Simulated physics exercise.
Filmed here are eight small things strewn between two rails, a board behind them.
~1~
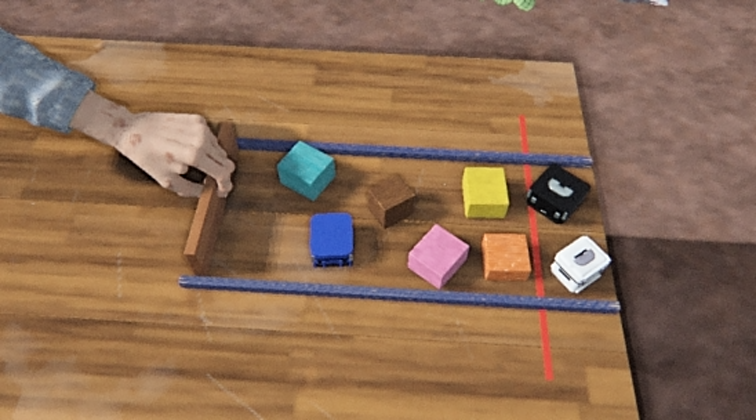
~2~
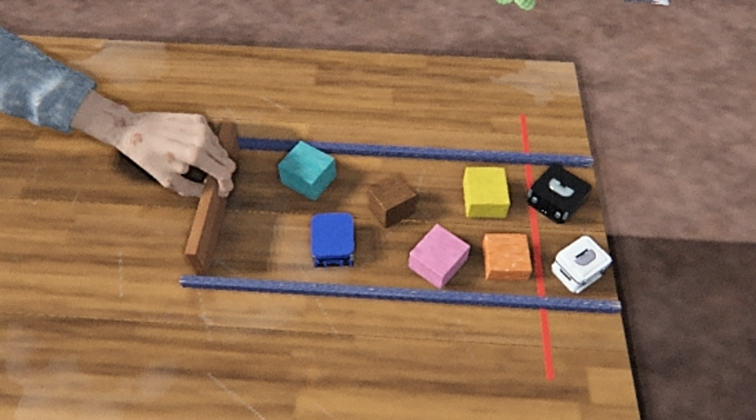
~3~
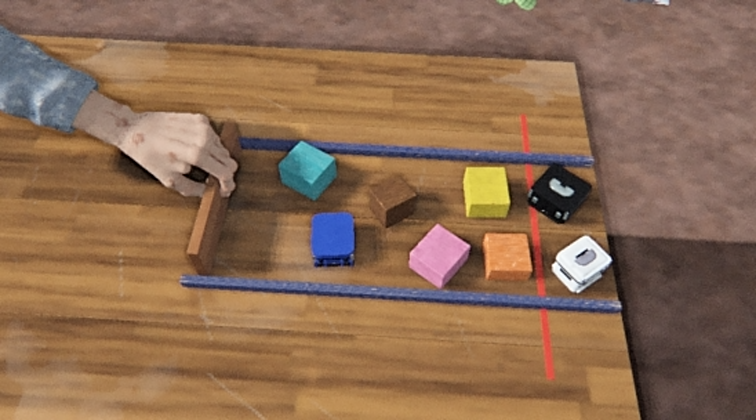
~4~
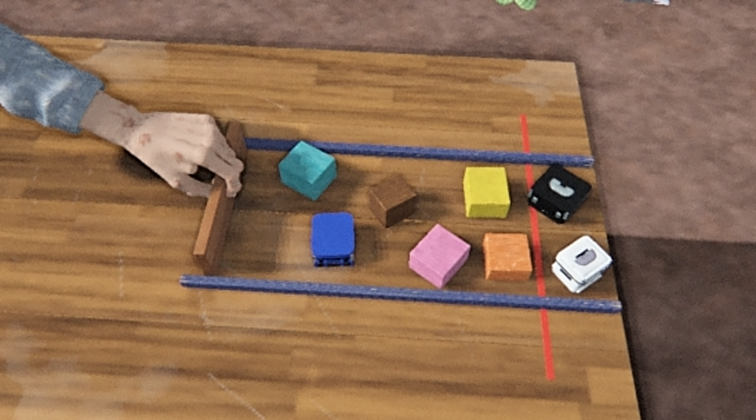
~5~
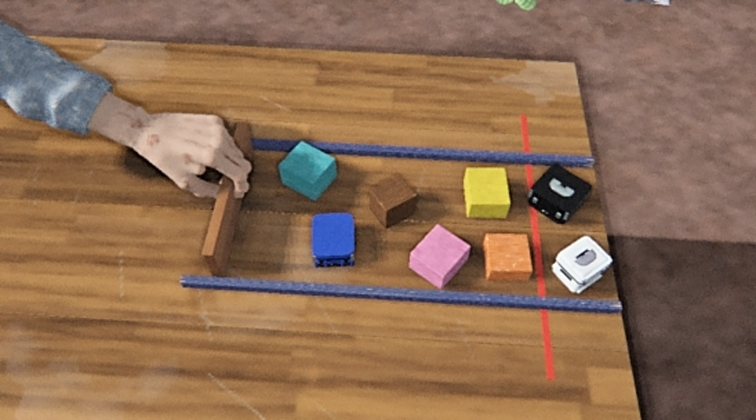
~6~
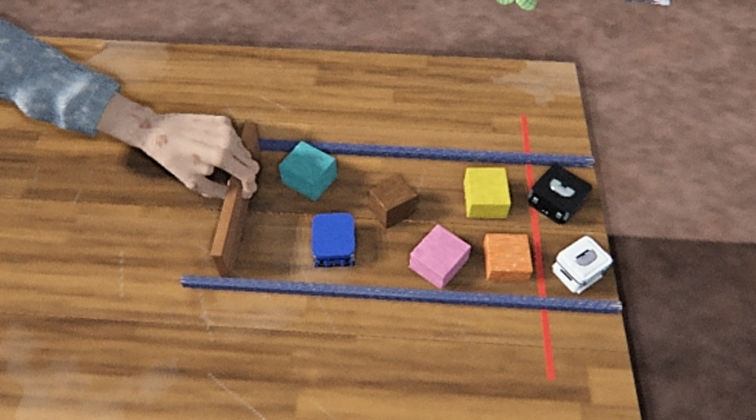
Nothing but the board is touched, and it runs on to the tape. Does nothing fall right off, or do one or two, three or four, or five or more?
Three or four fall off.
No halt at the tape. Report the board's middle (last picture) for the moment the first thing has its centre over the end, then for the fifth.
At (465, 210) for the first, at (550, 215) for the fifth.
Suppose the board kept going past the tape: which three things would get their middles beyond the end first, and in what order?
White case, black case, orange block.
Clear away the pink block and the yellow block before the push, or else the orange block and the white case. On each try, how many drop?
You'd count 1 the first time and 1 the second time.
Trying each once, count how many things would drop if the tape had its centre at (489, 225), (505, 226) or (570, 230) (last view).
Floor tally per try: 1 / 2 / 5.
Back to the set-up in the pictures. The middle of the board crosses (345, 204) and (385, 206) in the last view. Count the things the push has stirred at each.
First 2, then 4.
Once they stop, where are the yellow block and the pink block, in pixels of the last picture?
Result: One at about (599, 202), the other at about (604, 255).
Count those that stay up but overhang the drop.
The count is 2.
A little later, none off yet; white case at rest near (581, 266); black case at rest near (559, 195); orange block at rest near (507, 257).
Next, none off yet; white case at rest near (581, 266); black case at rest near (559, 195); orange block shifted a little near (520, 255).
Later still, one off so far; white case dropping near (624, 332); black case shifted about its own width near (603, 194); orange block shifted well along near (597, 255).
When it is over, the number that fall off is three or four; down, orange block, black case and white case.
